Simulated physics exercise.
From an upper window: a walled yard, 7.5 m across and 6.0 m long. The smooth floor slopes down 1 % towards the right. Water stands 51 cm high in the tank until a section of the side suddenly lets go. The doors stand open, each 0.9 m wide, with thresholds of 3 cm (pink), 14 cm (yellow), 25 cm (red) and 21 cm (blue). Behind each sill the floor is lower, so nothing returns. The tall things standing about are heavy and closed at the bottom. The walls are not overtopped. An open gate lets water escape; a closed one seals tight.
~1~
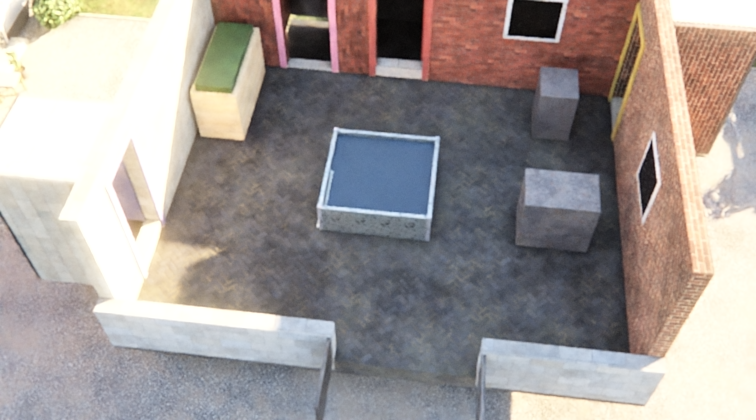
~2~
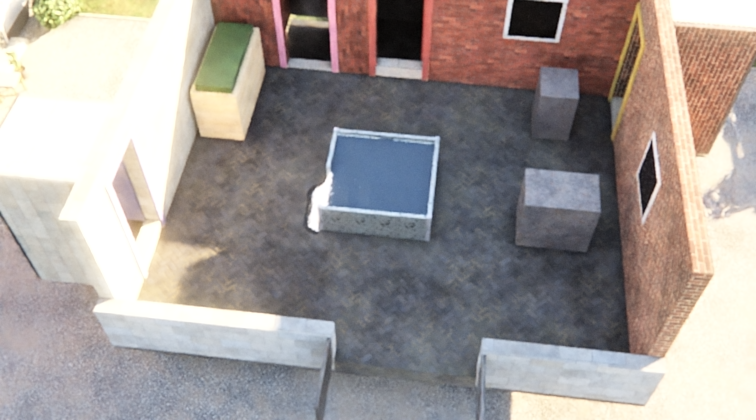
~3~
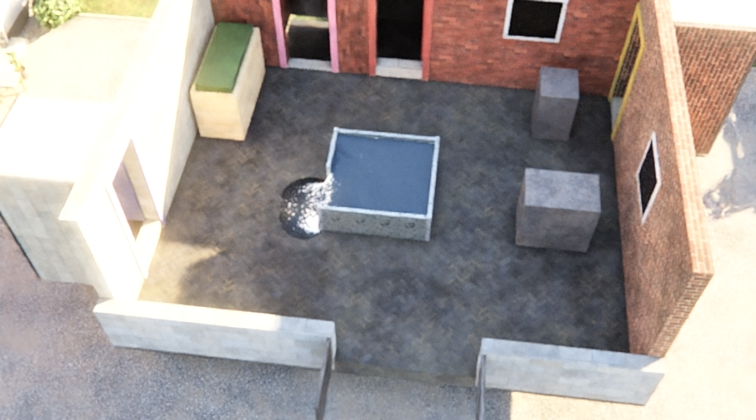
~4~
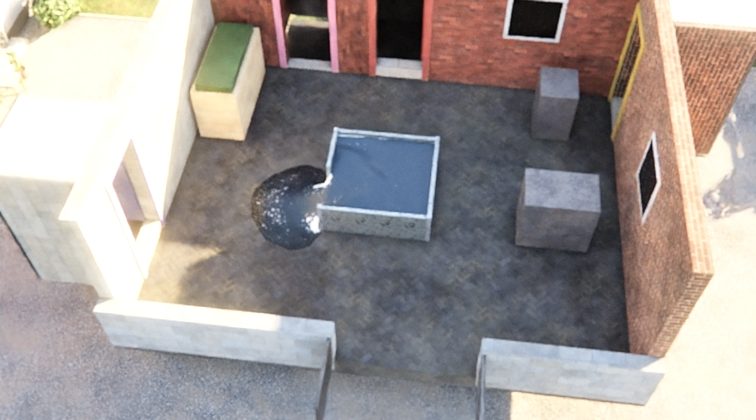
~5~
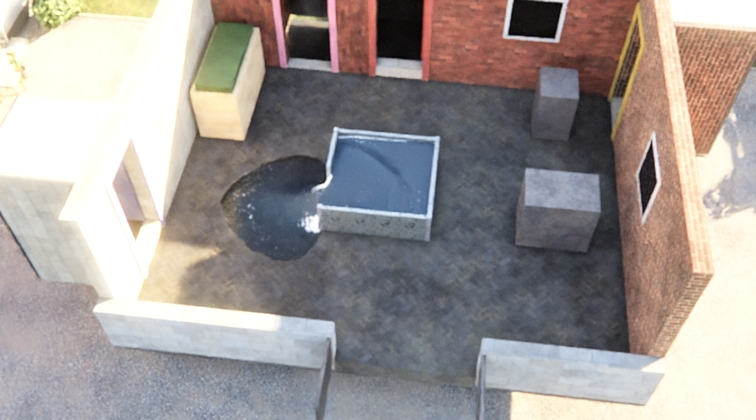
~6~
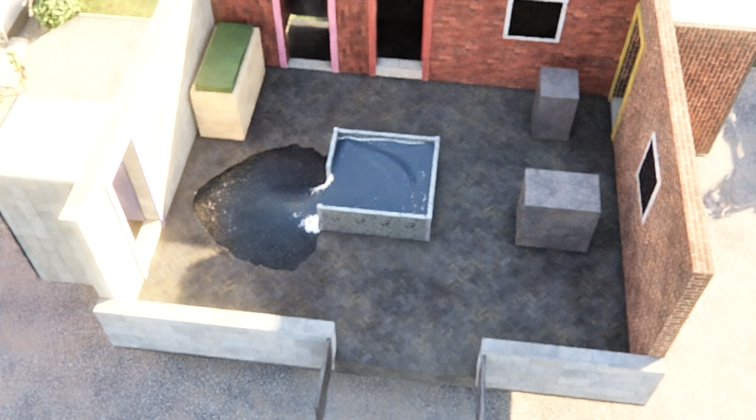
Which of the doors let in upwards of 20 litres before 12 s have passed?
The water let in: At the pink door it does not reach the limit; at the yellow door it does not reach the limit; at the red door it stays under the limit; at the blue door it keeps below the limit.
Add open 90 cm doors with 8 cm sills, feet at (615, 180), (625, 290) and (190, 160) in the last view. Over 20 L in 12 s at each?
In that order: Under, not over, over.
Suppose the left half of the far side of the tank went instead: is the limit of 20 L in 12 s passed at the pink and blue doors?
Then: Pink past it, blue not over.
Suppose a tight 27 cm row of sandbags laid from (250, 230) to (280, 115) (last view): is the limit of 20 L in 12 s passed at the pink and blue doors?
Then: Pink past it, blue not over.
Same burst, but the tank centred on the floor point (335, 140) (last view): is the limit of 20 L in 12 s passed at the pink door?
Then: Pink over.
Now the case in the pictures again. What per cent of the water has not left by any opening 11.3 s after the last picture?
About 96 per cent.
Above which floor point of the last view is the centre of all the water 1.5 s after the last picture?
Near (314, 203).
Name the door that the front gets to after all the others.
It is the yellow one.
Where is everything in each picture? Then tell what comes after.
The first frame shows still water, 51 cm deep, in the tank at (381, 175).
In the second frame, the front is at (313, 229), 0.5 m from the gap at (327, 201); 0.2 m2 of floor is under water; 51 cm left at the back of the tank.
In the third frame, water pours out at (327, 202) and has run 0.8 m, to (290, 190); typically 8 cm deep outside, 51 cm at the tank's back.
In the fourth frame, the front is at (261, 192), 1.2 m from the gap at (327, 203); 1.4 m2 of floor is under water; 51 cm left at the back of the tank.
In the fifth frame, water pours out at (327, 203) and has run 1.7 m, to (228, 206); typically 4 cm deep outside, 51 cm at the tank's back.
In the sixth frame, the front is at (200, 206), 2.2 m from the gap at (327, 202); 3.3 m2 of floor is under water; 48 cm left at the back of the tank.
Then, 0.7 s after the last picture water covers 20 % of the floor and is deepest (29 cm) near (321, 210); pink door not reached, yellow door not reached, red door not reached, blue door 12 cm at the sill, 0 L in.
Then, 1.5 s after the last picture water covers 25 % of the floor and is deepest (32 cm) near (129, 322); pink door not reached, yellow door not reached, red door not reached, blue door 18 cm at the sill, 0 L in.
Then, 2.8 s after the last picture water covers 25 % of the floor and is deepest (18 cm) near (129, 322); pink door not reached, yellow door not reached, red door not reached, blue door 11 cm at the sill, 0 L in.
Then, 6.3 s after the last picture water covers 65 % of the floor and is deepest (10 cm) near (197, 259); pink door 1 cm at the sill, 2 L in, yellow door not reached, red door 4 cm at the sill, 0 L in, blue door 8 cm at the sill, 0 L in.
Then, 11.3 s after the last picture water covers 90 % of the floor and is deepest (8 cm) near (622, 379); pink door 3 cm at the sill, 2 L in, yellow door 4 cm at the sill, 0 L in, red door 3 cm at the sill, 0 L in, blue door 4 cm at the sill, 0 L in.
